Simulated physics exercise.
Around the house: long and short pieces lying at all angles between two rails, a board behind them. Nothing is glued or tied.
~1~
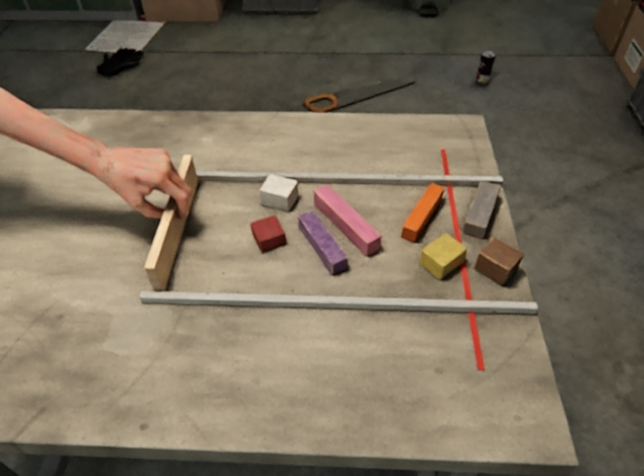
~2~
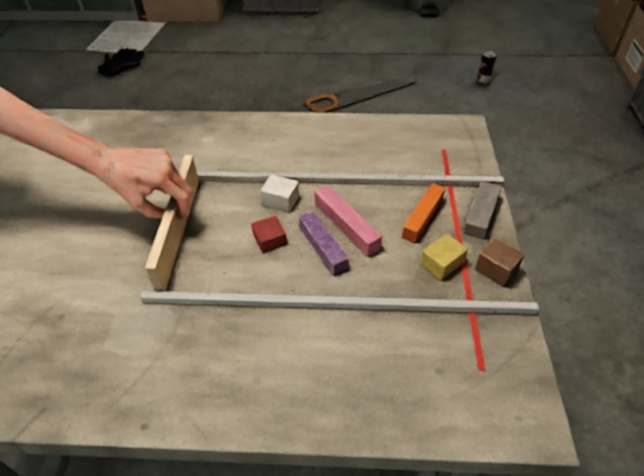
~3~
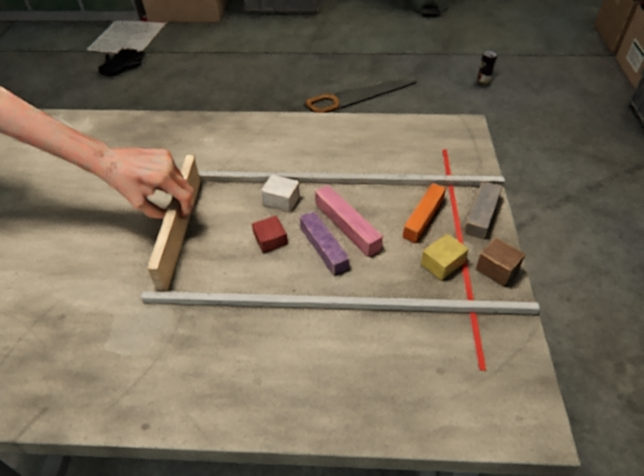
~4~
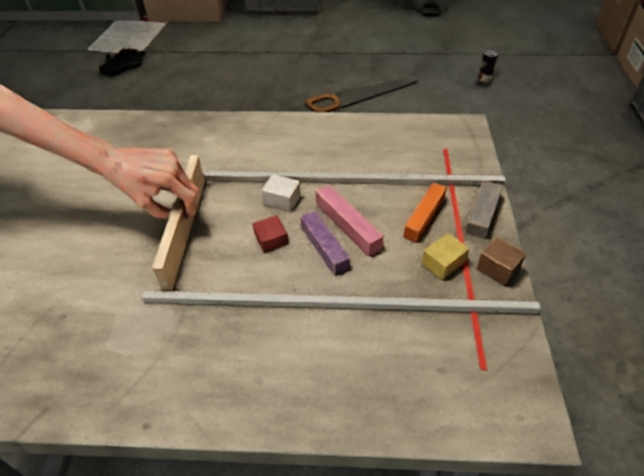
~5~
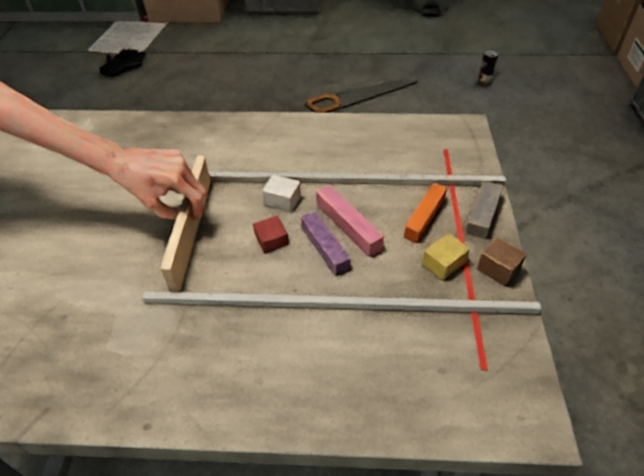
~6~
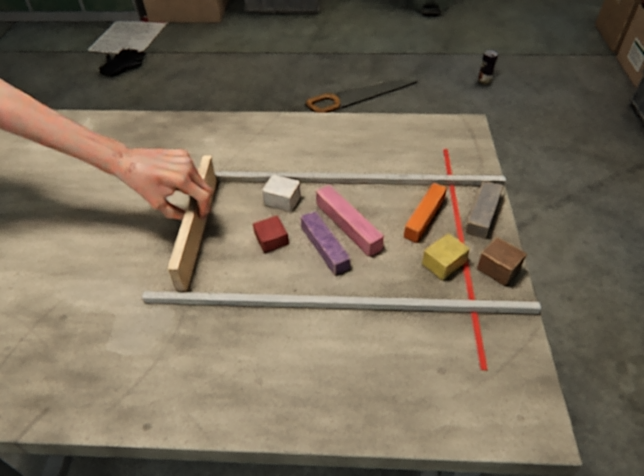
A hand sliding an upright wooden board slightly right between two rails on a table, the scattered coloured blocks ahead staying still.
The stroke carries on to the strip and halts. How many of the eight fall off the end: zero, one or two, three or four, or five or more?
The number that fall off is three or four.
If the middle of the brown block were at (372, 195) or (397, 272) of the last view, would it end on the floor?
In that order, it is lost; is kept.
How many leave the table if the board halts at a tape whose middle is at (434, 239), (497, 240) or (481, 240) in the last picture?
It would be 1, 6 and 5.
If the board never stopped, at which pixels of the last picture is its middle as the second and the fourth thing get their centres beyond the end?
At (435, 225) for the second, at (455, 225) for the fourth.
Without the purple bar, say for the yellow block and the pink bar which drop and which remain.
The yellow block remains up; the pink bar stays on.
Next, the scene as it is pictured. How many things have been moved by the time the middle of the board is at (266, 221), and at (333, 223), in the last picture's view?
By then 2, and 4.
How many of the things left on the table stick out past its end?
1 of them.
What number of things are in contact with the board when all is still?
It touches 2.
A little later, none off yet; brown block at rest near (501, 262); grey bar at rest near (484, 209); yellow block at rest near (446, 256).
Next, none off yet; brown block shifted about its own width near (536, 271); grey bar shifted a little near (503, 209); yellow block shifted about its own width near (500, 260).
When it is over, the number that fall off is three or four; down, orange stick, yellow block, grey bar and brown block.
